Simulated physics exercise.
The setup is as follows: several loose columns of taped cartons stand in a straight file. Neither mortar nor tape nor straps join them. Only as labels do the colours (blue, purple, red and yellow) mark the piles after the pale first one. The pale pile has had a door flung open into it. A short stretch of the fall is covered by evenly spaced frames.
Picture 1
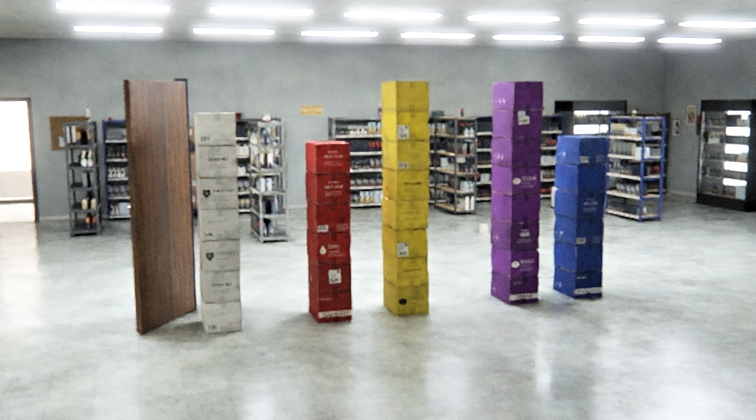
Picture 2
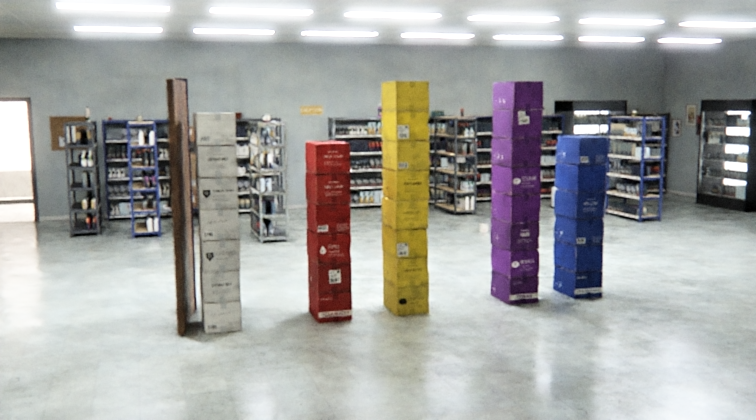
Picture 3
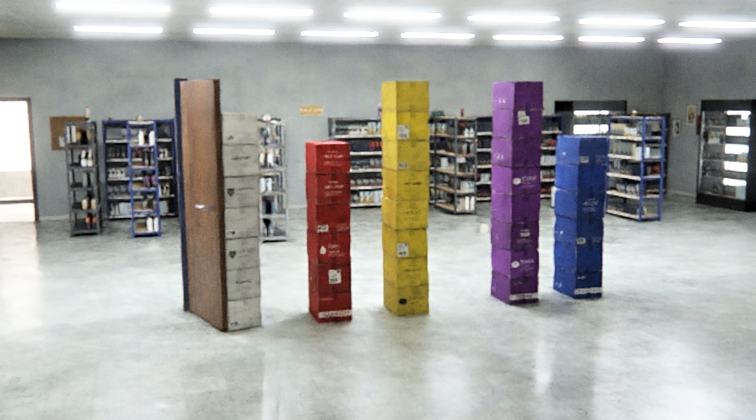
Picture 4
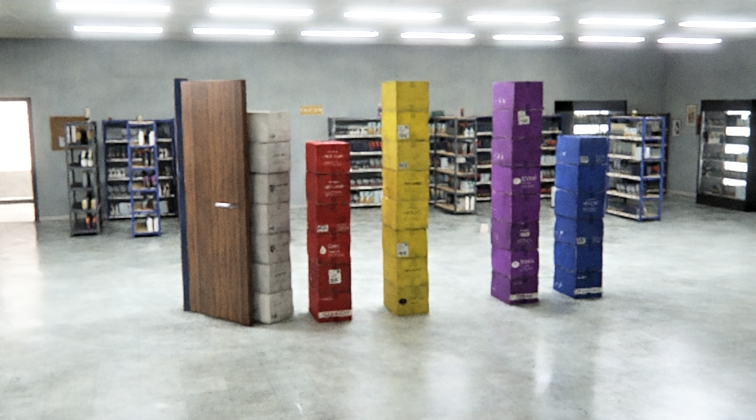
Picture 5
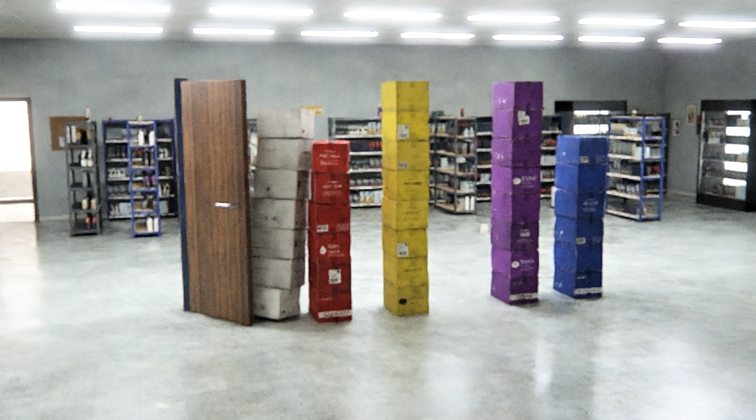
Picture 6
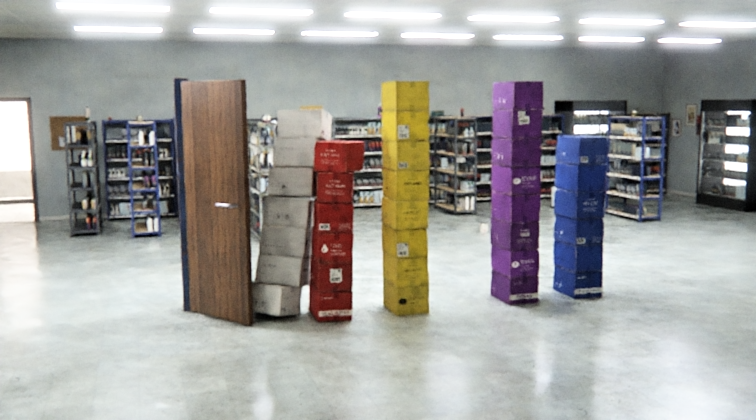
In a bright, grey-walled hall with stocked shelves along the back, a still camera looks straight across a glossy floor. A brown wooden door stands at the left beside a row of tall carton columns coloured pale grey, red, yellow, purple and blue. The door swings round to the right and shoves the pale column sideways, then that column leans right against the red one, whose upper cartons shift slightly.
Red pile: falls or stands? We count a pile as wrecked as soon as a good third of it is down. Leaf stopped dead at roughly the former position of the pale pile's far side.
Stands.
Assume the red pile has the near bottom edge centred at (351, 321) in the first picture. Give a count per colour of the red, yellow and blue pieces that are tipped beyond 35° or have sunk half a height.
Colour by colour, I'd say red 0, yellow 0 and blue 0.
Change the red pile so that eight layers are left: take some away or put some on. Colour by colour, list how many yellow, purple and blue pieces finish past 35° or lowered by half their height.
Yellow 8, purple 7, blue 6.
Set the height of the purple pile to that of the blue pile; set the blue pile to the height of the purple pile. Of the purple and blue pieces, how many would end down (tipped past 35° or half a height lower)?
The numbers come out as purple 0, then blue 0.
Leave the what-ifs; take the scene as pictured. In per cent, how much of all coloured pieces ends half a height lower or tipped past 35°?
Roughly 0 percent of the pieces.
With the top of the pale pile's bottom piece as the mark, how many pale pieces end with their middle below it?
Count = 7.
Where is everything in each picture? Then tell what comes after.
In the first frame (each place is the centre of the face we see best), door edge (129, 132) swinging in; top red carton (333, 159); top yellow carton (413, 96); the others all in place.
In the second frame, door edge (172, 132) swinging in; top red carton (333, 159).
In the third frame, door edge (218, 132) past square; top red carton (333, 159).
In the fourth frame, door edge (245, 131) past square; top red carton (333, 159).
In the fifth frame, door edge (245, 131) past square, top of the pale pile leaning a little; top red carton (330, 158) moved a little; 2 have shifted.
In the sixth frame, door edge (245, 131) past square, top of the pale pile leaning a little; top red carton (330, 157) moved half its height; top yellow carton (413, 96); 4 have shifted.
Just after the last frame, 0 of the pale pile down; none of the 6 red cartons down (0 of 28 in all colours); top red carton tilted a little.
A moment on, 6 of the pale pile down; none of the 6 red cartons down (0 of 28 in all colours); top red carton tilted a little.
Further on, 6 of the pale pile down; none of the 6 red cartons down (0 of 28 in all colours); top red carton tilted barely.
Then, 6 of the pale pile down; none of the 6 red cartons down (0 of 28 in all colours); top red carton moved a little.
When it is over, 6 of the pale pile down; none of the 6 red cartons down (0 of 28 in all colours); top red carton moved a little; top yellow carton unmoved. In pixels of the last frame, middles, top red carton near (332, 157), top yellow carton near (405, 96).
